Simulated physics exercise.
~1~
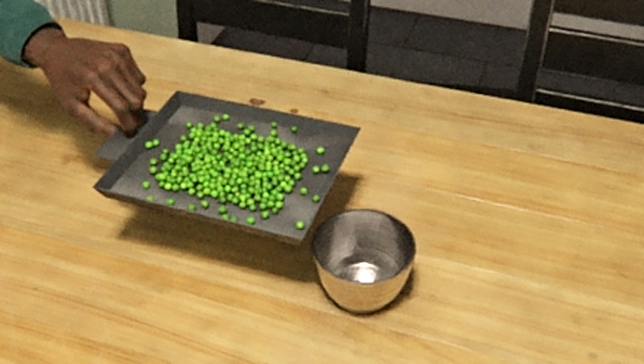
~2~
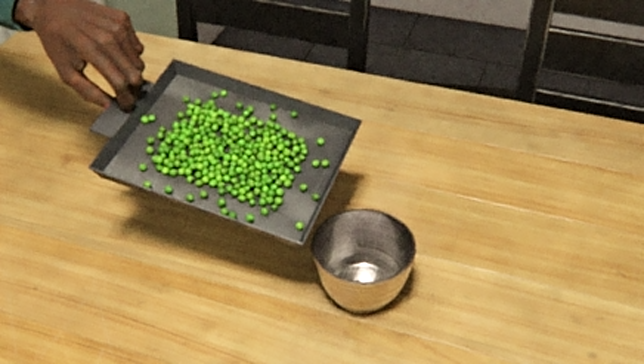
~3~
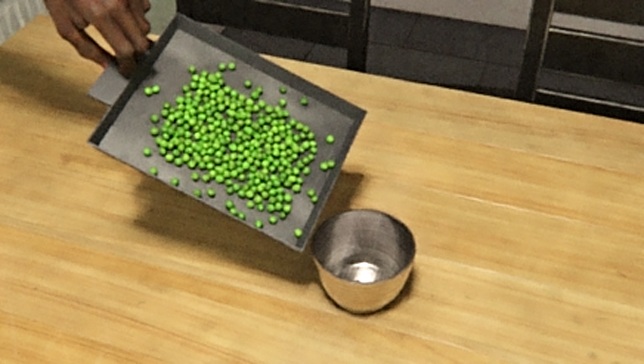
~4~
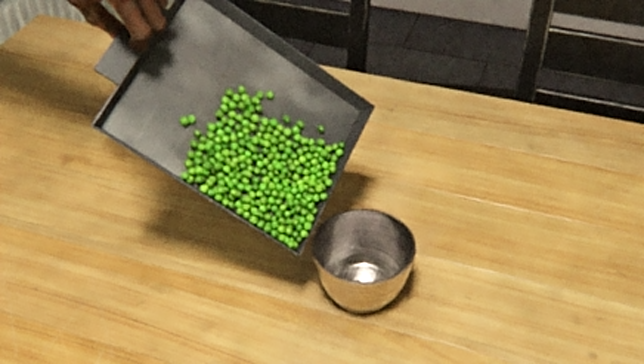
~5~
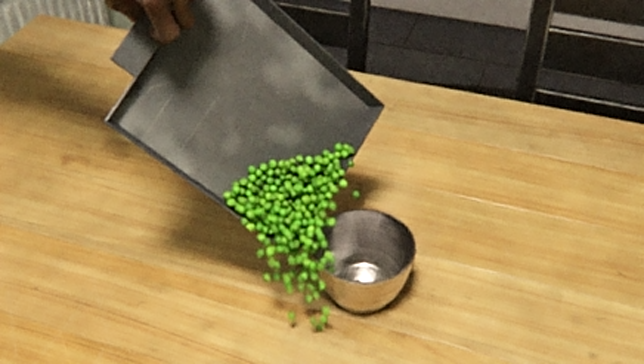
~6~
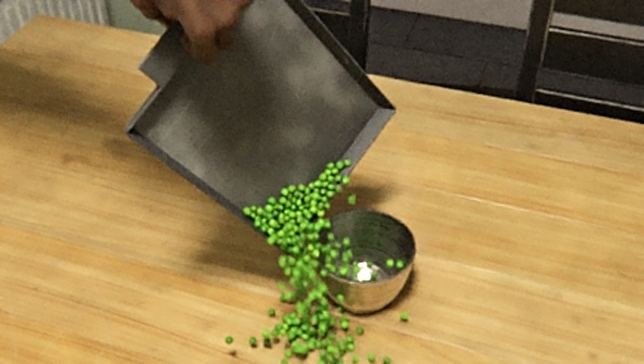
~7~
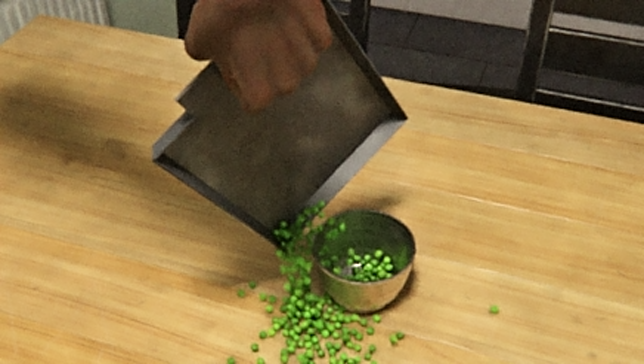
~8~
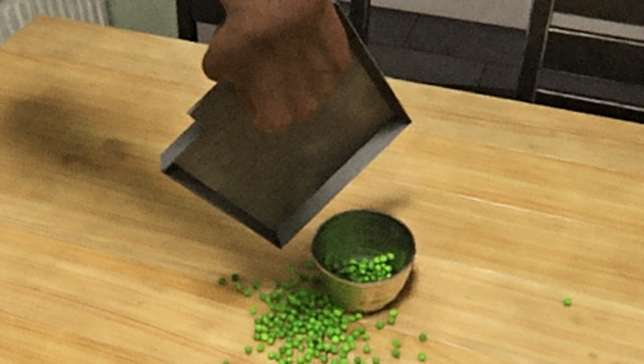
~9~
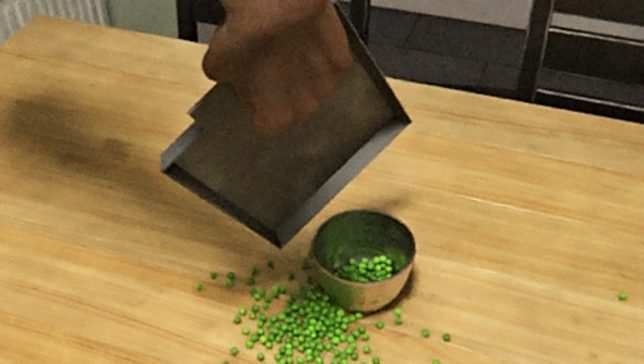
A hand tips a tray of green peas, spilling most beside a metal bowl.
